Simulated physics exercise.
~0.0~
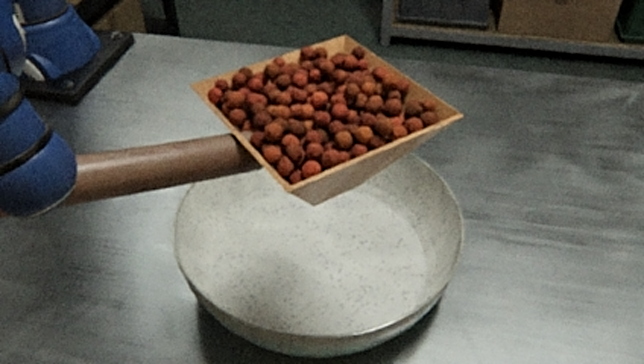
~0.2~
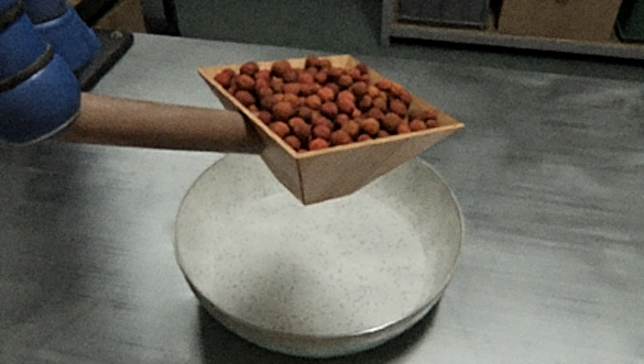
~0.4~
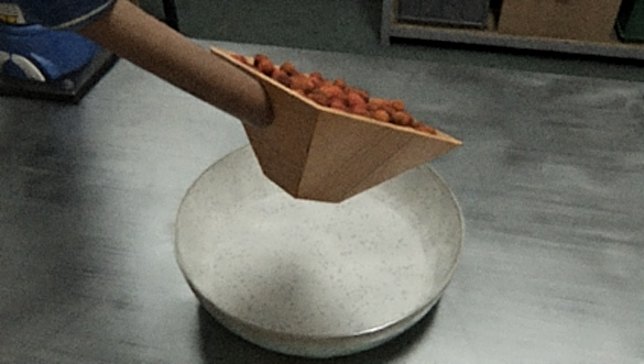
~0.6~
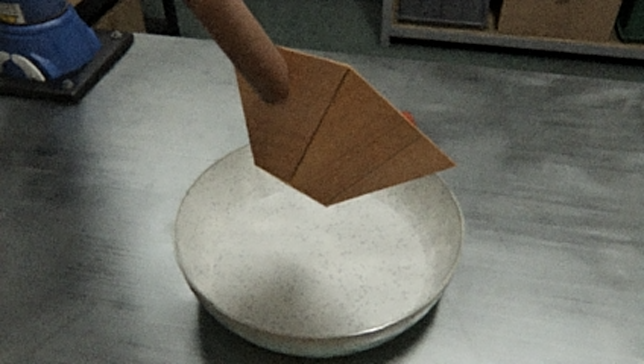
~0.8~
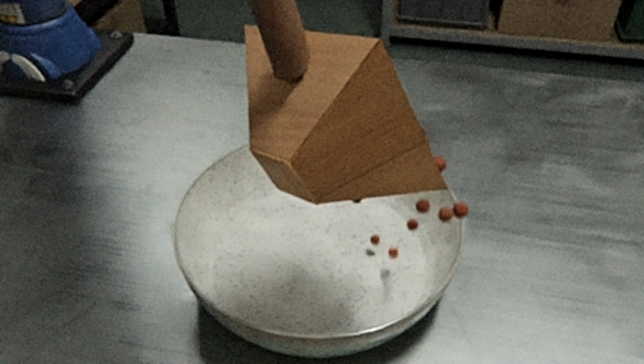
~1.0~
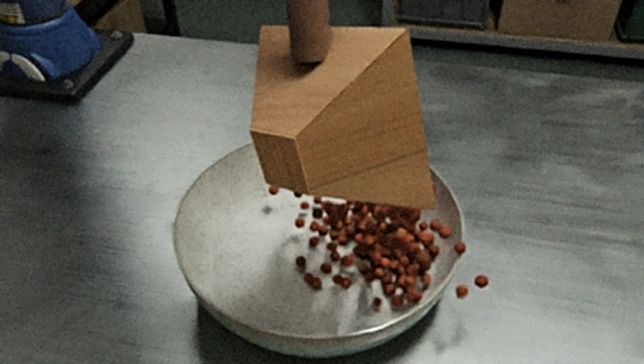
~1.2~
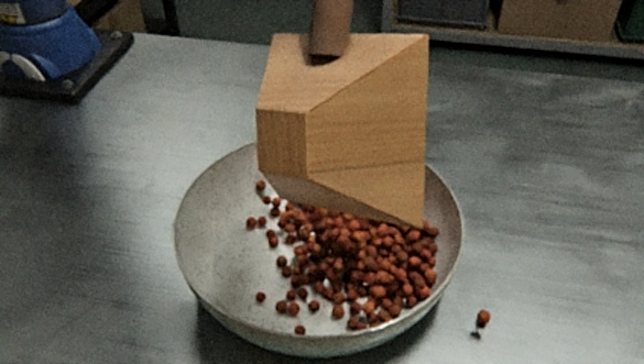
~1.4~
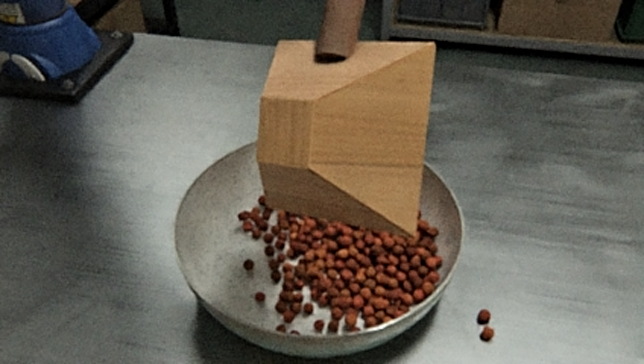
On a gray metal table, a wooden scoop heaped with small reddish-brown balls tilts steadily above a speckled pale bowl until it tips right over, pouring them in. The balls pile up toward the right of the bowl, while a couple land on the table beside it.
